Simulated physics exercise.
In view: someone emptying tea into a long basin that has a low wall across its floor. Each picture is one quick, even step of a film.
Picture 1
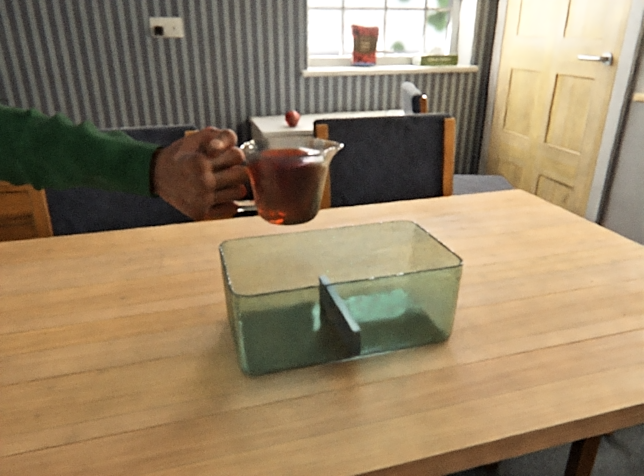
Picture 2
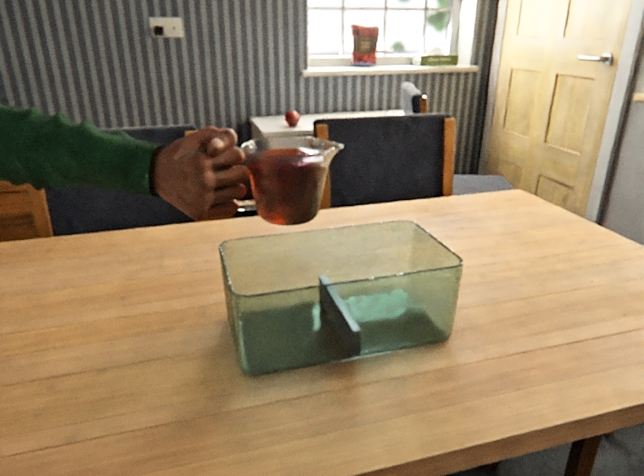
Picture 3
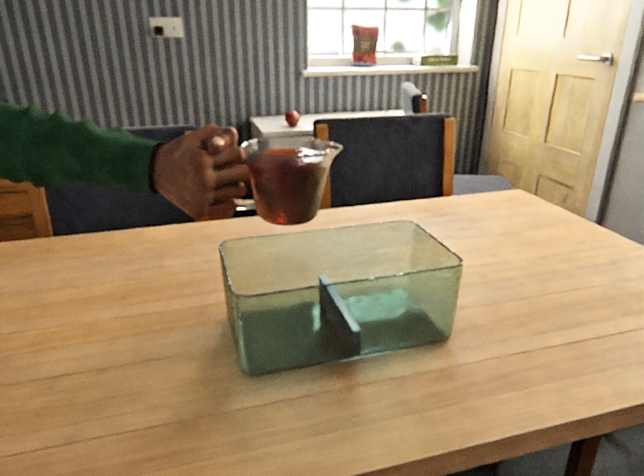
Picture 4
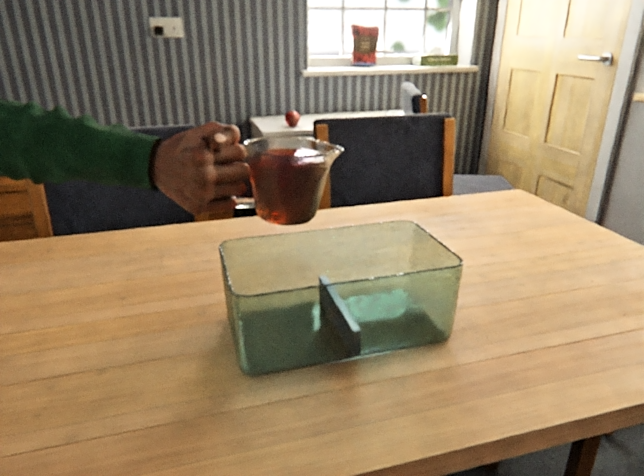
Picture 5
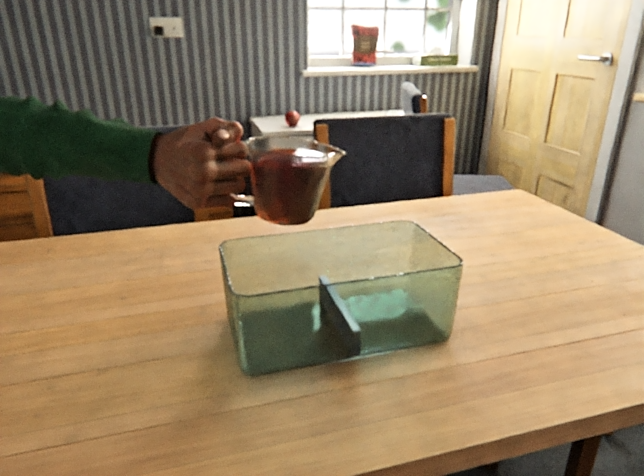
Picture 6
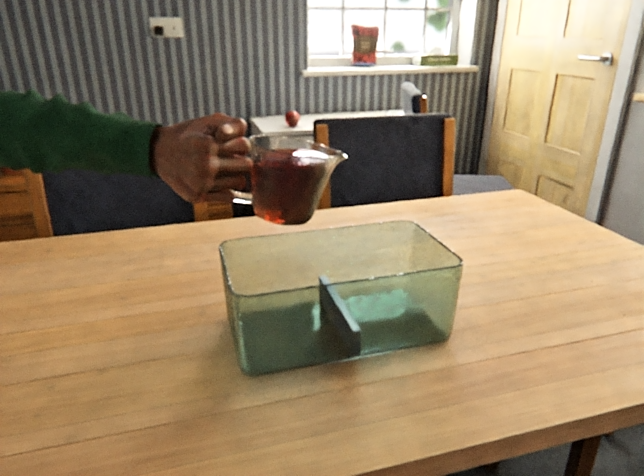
A hand in a green sleeve held a glass jug of reddish-brown tea above a long, clear greenish basin with a low wall across its floor, then slowly tilted it slightly to the right.
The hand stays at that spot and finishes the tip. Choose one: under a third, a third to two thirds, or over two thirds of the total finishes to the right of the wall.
Over two thirds finishes to the right of the wall.
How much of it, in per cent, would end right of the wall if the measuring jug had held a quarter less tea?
I'd reckon close to 90 %.
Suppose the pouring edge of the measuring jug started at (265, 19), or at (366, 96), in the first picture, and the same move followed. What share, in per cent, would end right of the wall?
Roughly 30 % the first time and roughly 90 % the second.
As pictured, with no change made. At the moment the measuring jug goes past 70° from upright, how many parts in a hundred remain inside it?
Around 60 in a hundred has not poured out yet.
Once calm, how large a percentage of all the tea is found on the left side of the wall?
Something like 5 per cent, roughly.
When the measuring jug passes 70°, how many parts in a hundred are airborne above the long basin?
I'd reckon some 20 per cent.
A moment on, the measuring jug is tipped part way and 61 per cent is still to pour, 0 is left of the wall and 17 right of it.
Next, the measuring jug is tipped right over and 7 per cent is still to pour, 3 is left of the wall and 84 right of it.
Then the measuring jug is tipped right over and 0 per cent is still to pour, 7 is left of the wall and 92 right of it.
Later the measuring jug is tipped right over and 0 per cent is still to pour, 7 is left of the wall and 92 right of it.
In the end 7 per cent lies left of the wall, 92 right of it and 0 outside.
